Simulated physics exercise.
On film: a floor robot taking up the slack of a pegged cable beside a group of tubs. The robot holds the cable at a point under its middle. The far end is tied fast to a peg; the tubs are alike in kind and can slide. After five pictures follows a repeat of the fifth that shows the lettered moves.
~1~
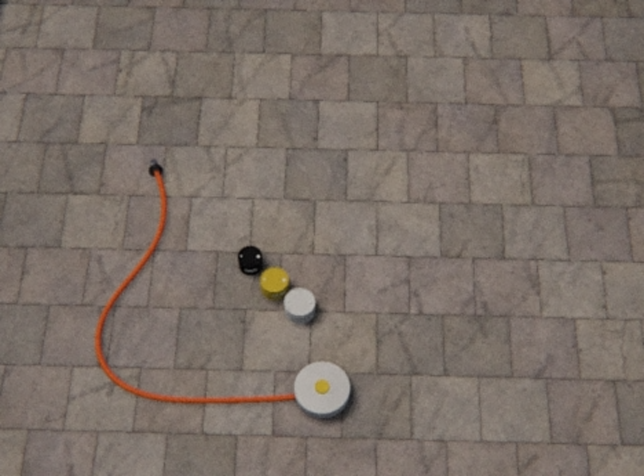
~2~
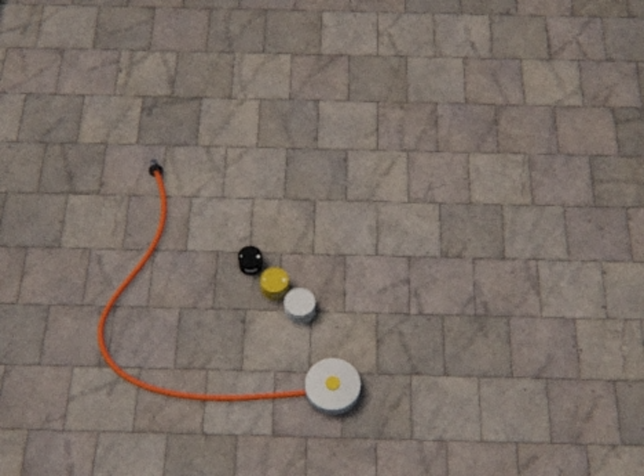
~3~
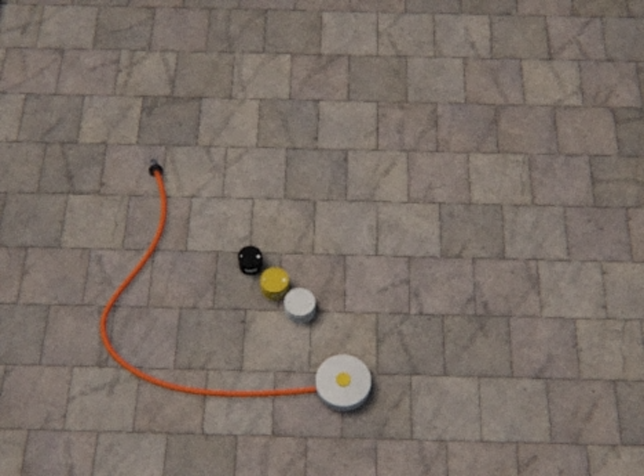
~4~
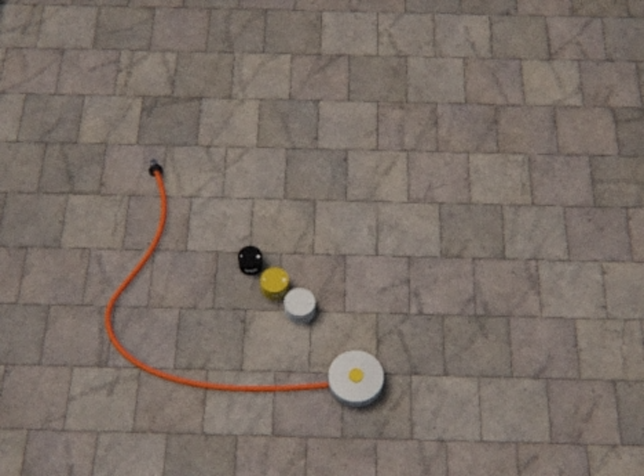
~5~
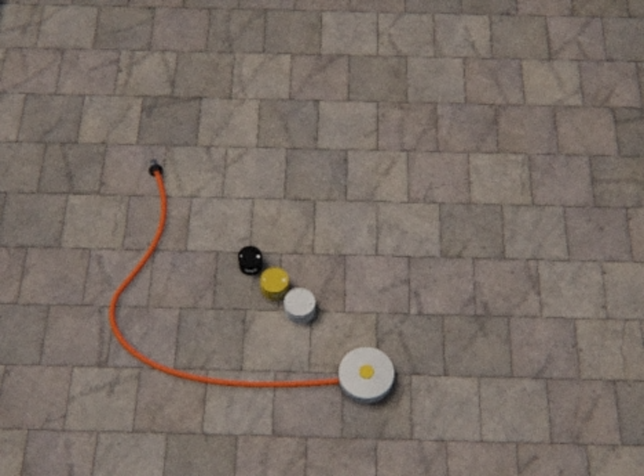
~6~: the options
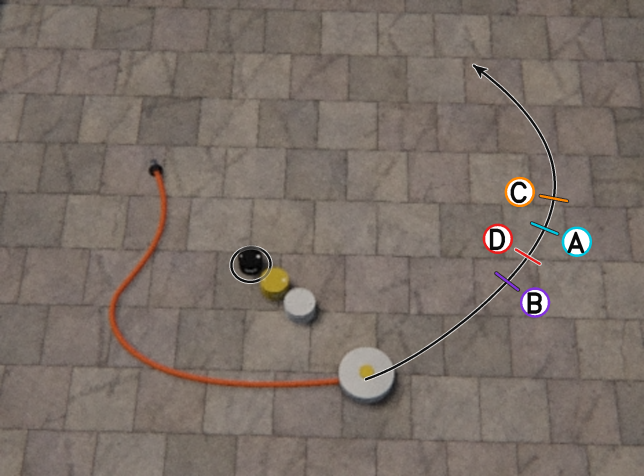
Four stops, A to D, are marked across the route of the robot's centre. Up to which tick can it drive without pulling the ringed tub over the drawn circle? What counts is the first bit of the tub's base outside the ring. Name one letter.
Up to mark D.
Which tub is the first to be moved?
White.
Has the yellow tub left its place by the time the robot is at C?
By then, yes.
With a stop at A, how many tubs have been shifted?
Three.
On the copy, A at (545, 229); B at (507, 281); C at (554, 199); D at (528, 257); the ring at (251, 265); the route from (366, 379) via (543, 232) to (474, 66).
On D. First, robot (434, 340); black tub (251, 261).
Then, robot (490, 295); black tub (251, 261).
Finally, robot (529, 252); yellow tub (278, 278); white tub (307, 281); black tub (251, 261); the black tub is still in its ring.
By contrast, A drags the ringed tub to (264, 247); B is safe but short; C drags the ringed tub to (271, 228).
